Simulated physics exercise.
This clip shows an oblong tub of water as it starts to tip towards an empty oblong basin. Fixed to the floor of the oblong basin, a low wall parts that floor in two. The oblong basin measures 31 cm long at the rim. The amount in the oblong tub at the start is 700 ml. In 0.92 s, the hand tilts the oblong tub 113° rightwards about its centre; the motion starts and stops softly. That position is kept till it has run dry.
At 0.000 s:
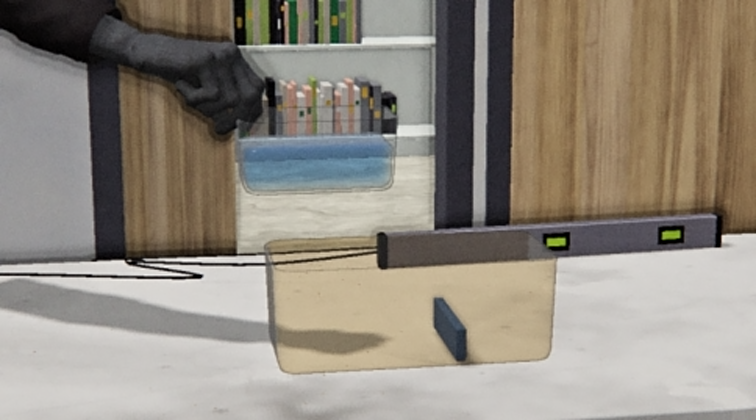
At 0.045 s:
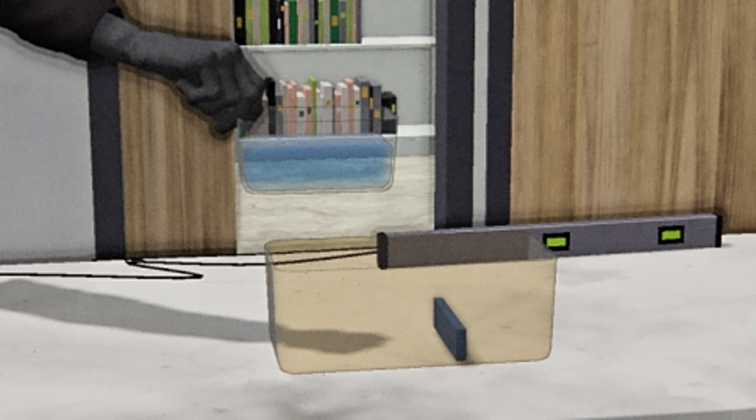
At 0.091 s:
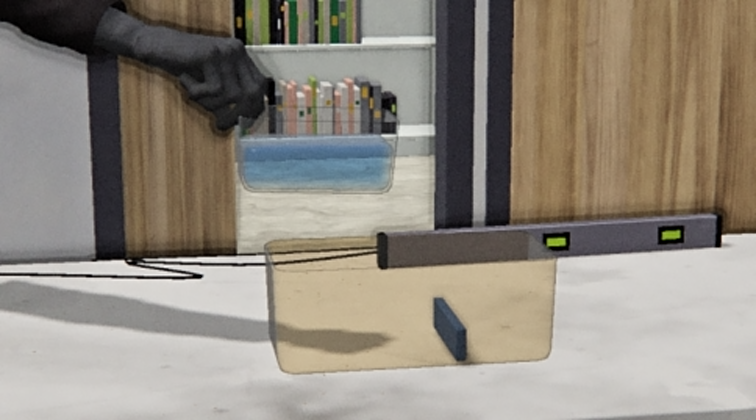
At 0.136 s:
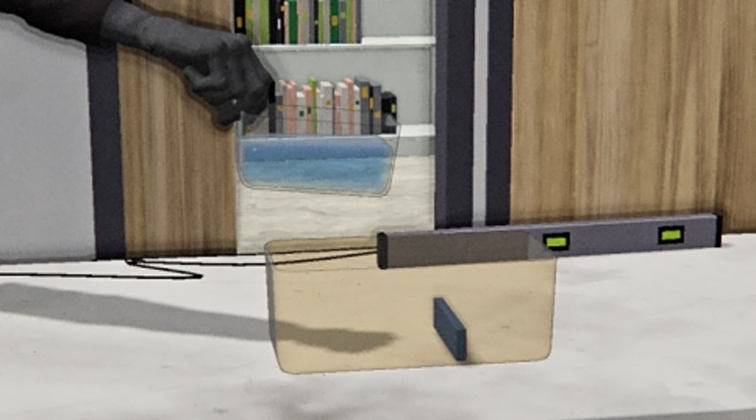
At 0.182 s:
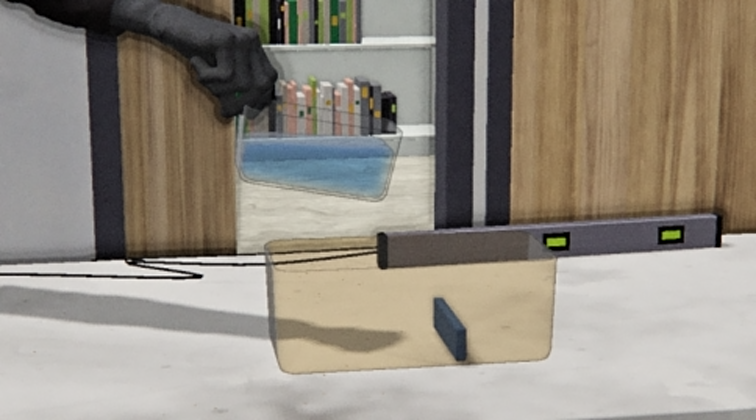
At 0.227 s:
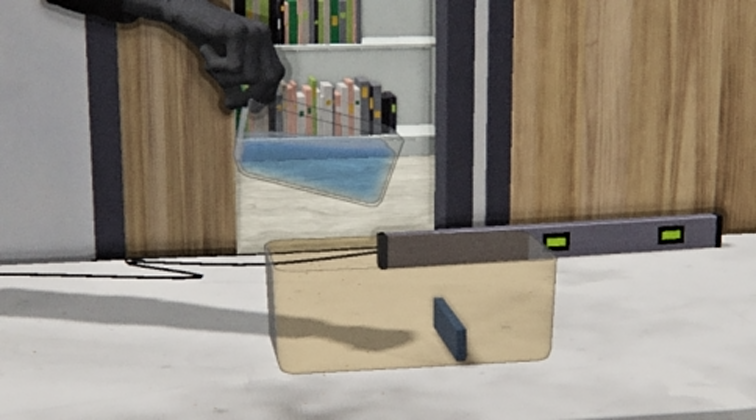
We see a dark hand holding a clear oblong tub of blue water above an empty oblong basin with a low wall inside; the hand gradually tilts the tub rightwards, while the water's surface stays roughly level.
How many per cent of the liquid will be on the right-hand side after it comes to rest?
Some 26 per cent will be on the right-hand side.
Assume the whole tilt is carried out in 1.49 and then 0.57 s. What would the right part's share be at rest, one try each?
Result: 40 per cent, then 25 per cent.
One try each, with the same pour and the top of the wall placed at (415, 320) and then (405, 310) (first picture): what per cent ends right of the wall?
Try 1: 55 %; try 2: 70 %.
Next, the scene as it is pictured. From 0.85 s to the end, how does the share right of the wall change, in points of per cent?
It rises by about 1.
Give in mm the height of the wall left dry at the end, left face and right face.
Near 18 mm for the left and near 24 mm for the right.
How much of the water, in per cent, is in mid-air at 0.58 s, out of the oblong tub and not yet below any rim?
It comes to about 38 percent.
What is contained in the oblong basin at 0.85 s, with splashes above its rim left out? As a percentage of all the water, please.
About 90 per cent.
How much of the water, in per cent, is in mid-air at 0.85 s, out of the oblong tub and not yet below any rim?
Near 4 percent.
Then, 0.58 s in, the tilt is 80° and 35 per cent is still to pour, 18 is left of the wall and 8 right of it.
Then, 0.85 s in, the tilt is 111° and 6 per cent is still to pour, 65 is left of the wall and 25 right of it.
Then, 1.12 s in, the tilt is 113° and 0 per cent is still to pour, 71 is left of the wall and 26 right of it.
Then, 1.42 s in, the tilt is 113° and 0 per cent is still to pour, 71 is left of the wall and 26 right of it.
Finally, 71 per cent lies left of the wall, 26 right of it and 2 outside.
